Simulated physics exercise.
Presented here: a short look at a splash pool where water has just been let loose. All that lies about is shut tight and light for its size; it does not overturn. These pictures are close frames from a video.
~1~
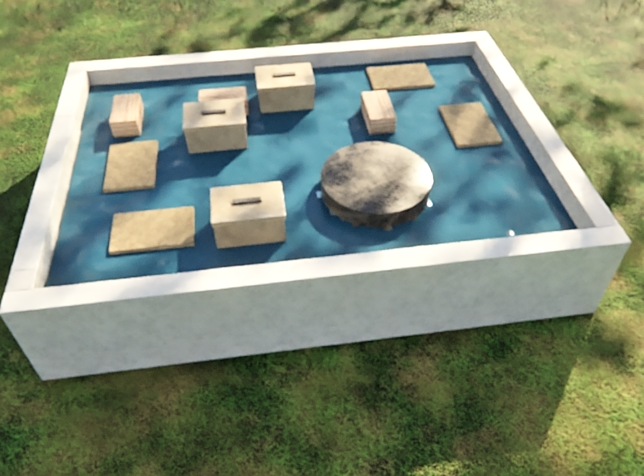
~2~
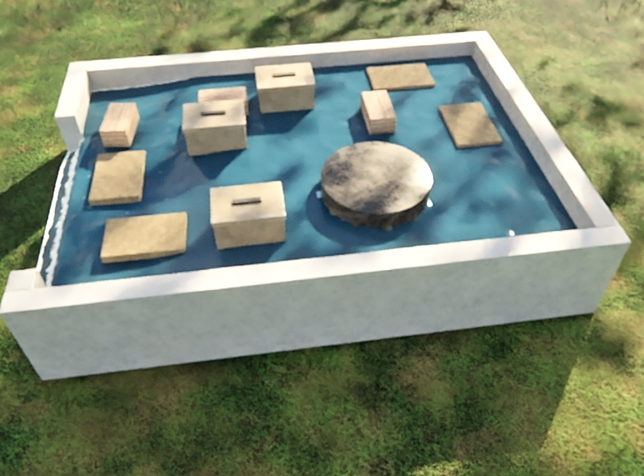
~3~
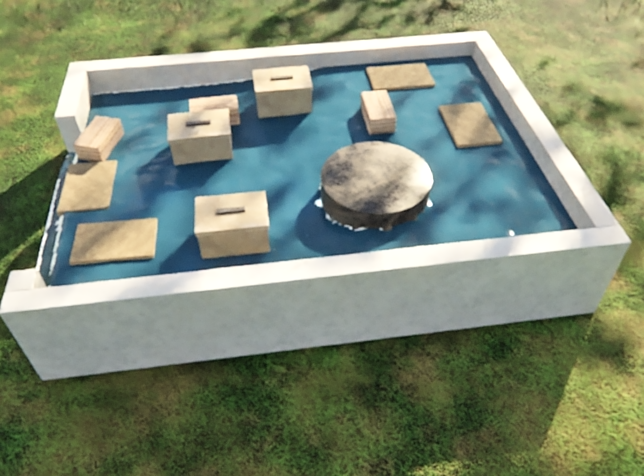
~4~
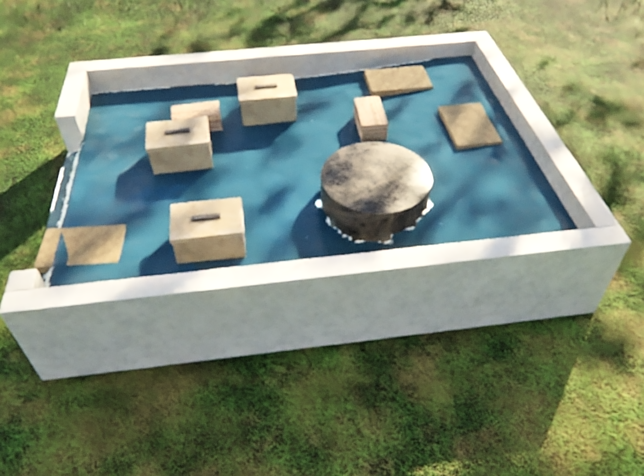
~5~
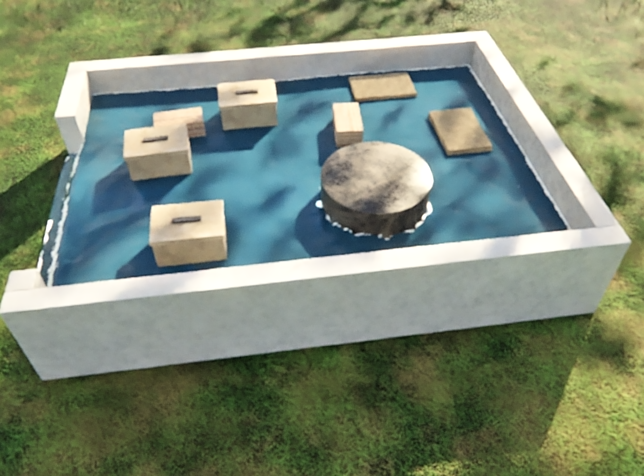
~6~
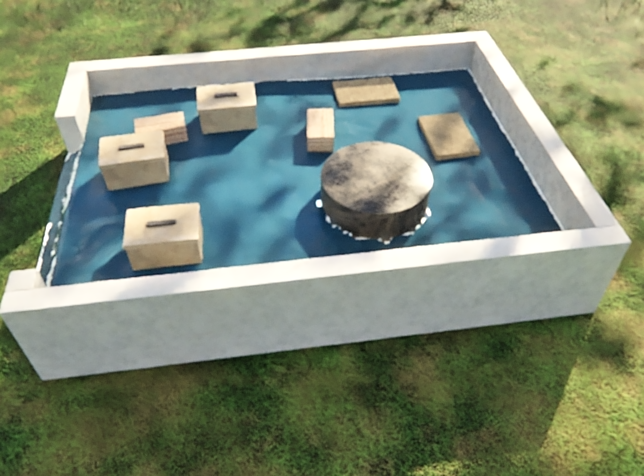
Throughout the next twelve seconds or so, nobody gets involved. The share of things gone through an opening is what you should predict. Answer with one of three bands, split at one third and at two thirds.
Two thirds or more.
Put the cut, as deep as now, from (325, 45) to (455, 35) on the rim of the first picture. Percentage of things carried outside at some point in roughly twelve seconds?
Share: Near 60 %.
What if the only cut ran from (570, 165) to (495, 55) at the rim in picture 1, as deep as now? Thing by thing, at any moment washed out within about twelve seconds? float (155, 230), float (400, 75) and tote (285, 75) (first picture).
One by one: Held indoors; exits; exits.
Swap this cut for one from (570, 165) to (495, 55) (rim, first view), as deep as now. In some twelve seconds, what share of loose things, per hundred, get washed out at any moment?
I reckon 60 percent.
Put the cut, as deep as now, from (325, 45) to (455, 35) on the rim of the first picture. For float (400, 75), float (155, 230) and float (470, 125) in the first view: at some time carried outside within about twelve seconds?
Going through them in turn: Escaped; remains behind; escaped.
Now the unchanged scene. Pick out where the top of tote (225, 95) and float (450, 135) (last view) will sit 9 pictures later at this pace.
Tops end up close to (137, 136) and (415, 134) respectively.
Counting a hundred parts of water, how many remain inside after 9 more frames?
About 60 percent.
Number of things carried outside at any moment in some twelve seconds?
Count: 7.
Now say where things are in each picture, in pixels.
The first frame shows a tote at (214, 113) floats; a tote at (247, 202) floats; 0 of 10 have shifted.
The second frame shows a tote at (214, 114), afloat; a tote at (247, 202) floats; 2 of 10 have shifted.
The third frame shows a tote at (199, 124) floats, close to its start; a tote at (231, 211) floats, close to its start; 6 of 10 have shifted.
The fourth frame shows a tote at (177, 132) floats, close to its start; a tote at (207, 218), afloat, close to its start; 7 of 10 have shifted.
The fifth frame shows a tote at (156, 140) floats, a stride from its start; a tote at (187, 221), afloat, a stride from its start; 10 of 10 have shifted.
The sixth frame shows a tote at (132, 148) floats, a stride from its start; a tote at (162, 224), afloat, a stride from its start; 10 of 10 have shifted.
A moment on, 3 of 10 are out; 7 afloat.
Next, 6 of 10 are out; 4 afloat.
Later, 7 of 10 are out; 3 afloat.
In the end, 7 of 10 are out; 3 afloat.
